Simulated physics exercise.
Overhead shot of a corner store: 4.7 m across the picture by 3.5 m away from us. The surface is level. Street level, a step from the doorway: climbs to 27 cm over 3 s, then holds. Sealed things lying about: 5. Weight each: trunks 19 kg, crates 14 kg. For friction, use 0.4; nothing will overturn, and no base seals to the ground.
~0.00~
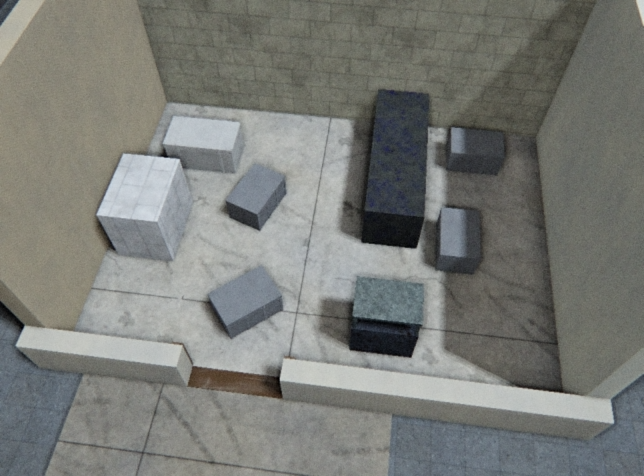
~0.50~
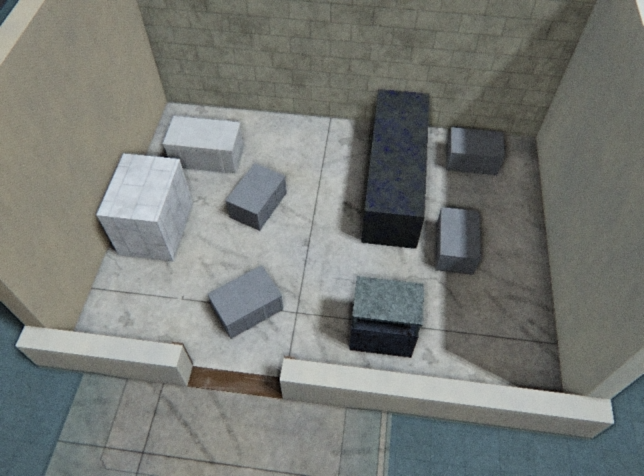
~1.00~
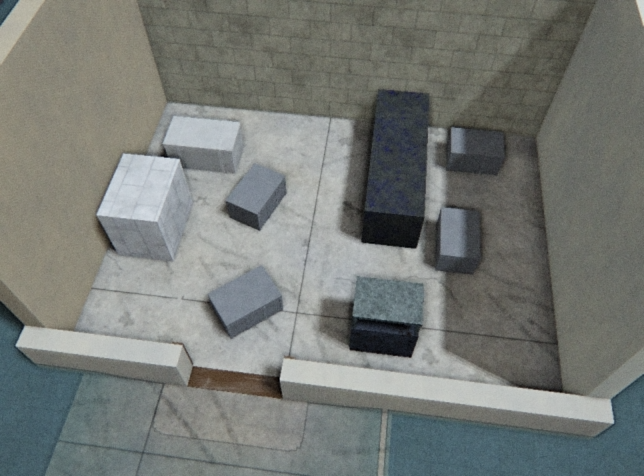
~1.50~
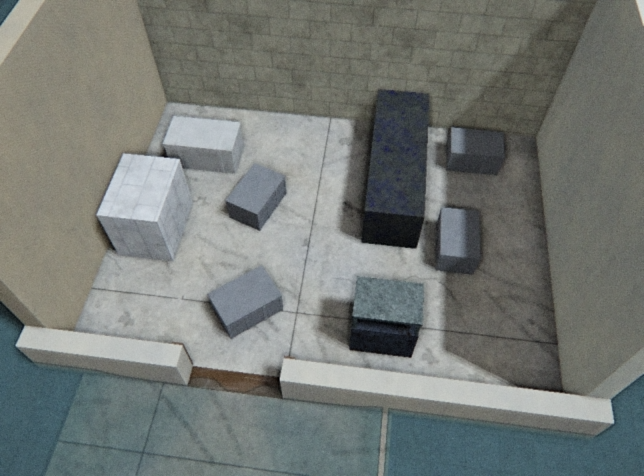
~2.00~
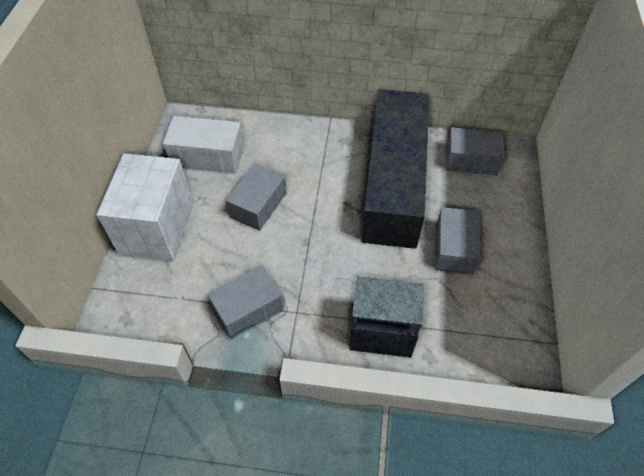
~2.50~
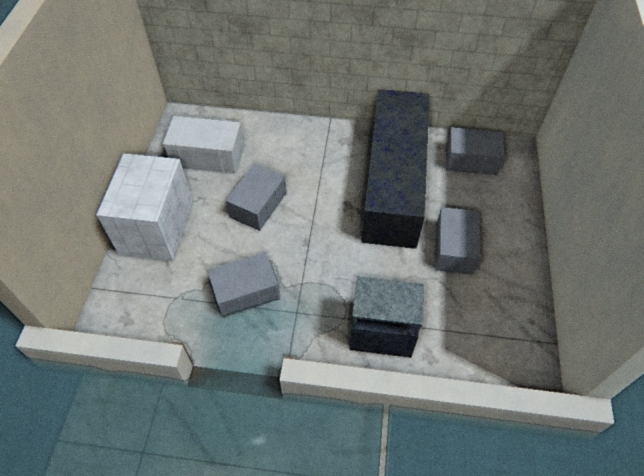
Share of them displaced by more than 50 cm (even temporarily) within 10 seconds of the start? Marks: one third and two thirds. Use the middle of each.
Between one and two thirds.
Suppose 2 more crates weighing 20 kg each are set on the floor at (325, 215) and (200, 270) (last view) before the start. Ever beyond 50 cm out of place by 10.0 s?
Well, the first one tops the mark, and the second tops the mark.
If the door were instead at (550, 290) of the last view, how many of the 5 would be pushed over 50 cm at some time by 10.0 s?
Then it comes to 4 of them.
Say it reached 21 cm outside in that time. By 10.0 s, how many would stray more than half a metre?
Then 3.
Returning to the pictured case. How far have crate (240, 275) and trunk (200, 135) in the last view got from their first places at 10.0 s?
One is off by 200 cm, the other by 50 cm, in the order asked.
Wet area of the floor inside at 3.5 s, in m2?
About 4.5 m2.
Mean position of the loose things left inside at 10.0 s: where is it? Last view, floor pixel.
I'd put it around (302, 172).
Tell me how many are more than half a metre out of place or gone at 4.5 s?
The count is 1.
After 3.5 s 1 of 5 are over 50 cm from their spots; 0 afloat.
After 4.5 s 1 of 5 are over 50 cm from their spots; 1 afloat.
After 7.0 s 3 of 5 are over 50 cm from their spots; 3 afloat.
After 10.0 s 3 of 5 are over 50 cm from their spots, and 3 have been at some point; 3 afloat.
